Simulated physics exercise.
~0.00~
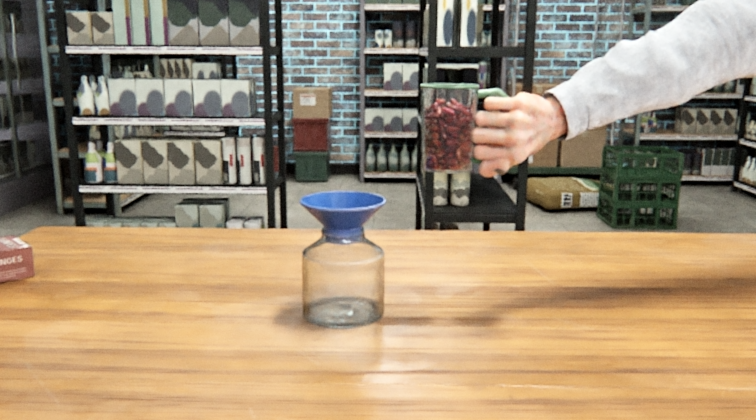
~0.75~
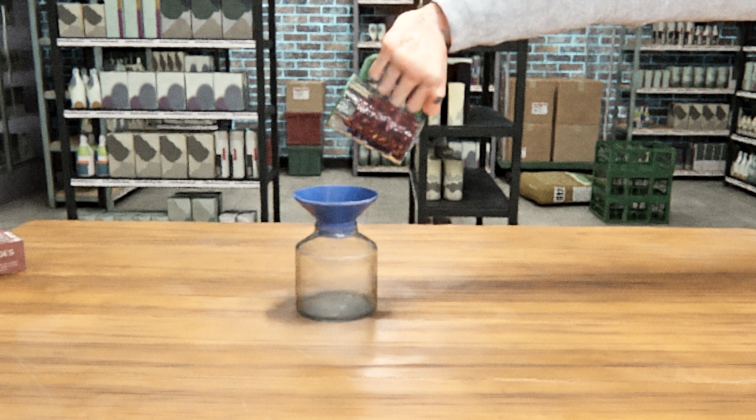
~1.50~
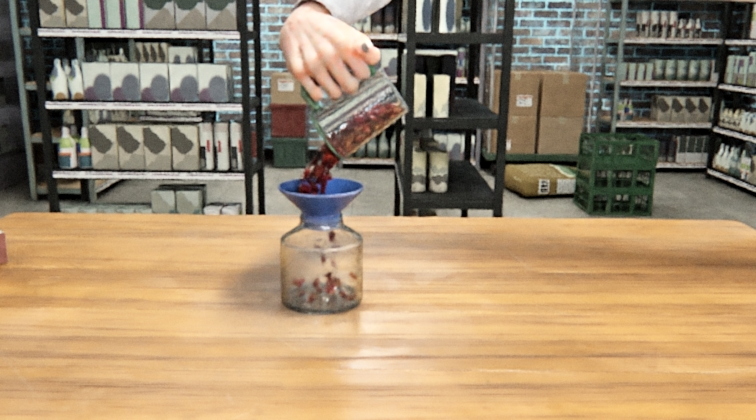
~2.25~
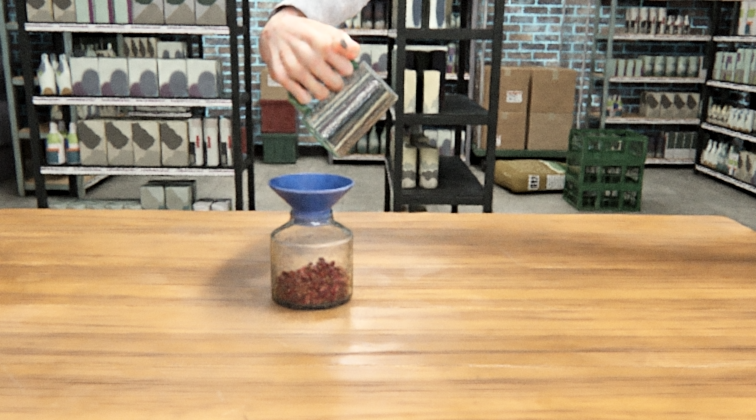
To begin with, a hand holds a clear handled cup full of dark red kidney beans upright, above and to the right of a glass jar with a blue funnel in its mouth, on a wooden table. The hand carries the cup left toward the jar, tipping it on the way. Over the funnel it tilts further, and the beans tumble out and scatter across the bottom of the jar. The view drifts slightly right. Finally the cup hangs steeply tipped and empty, while the beans lie heaped inside the jar, with none spilt on the table.
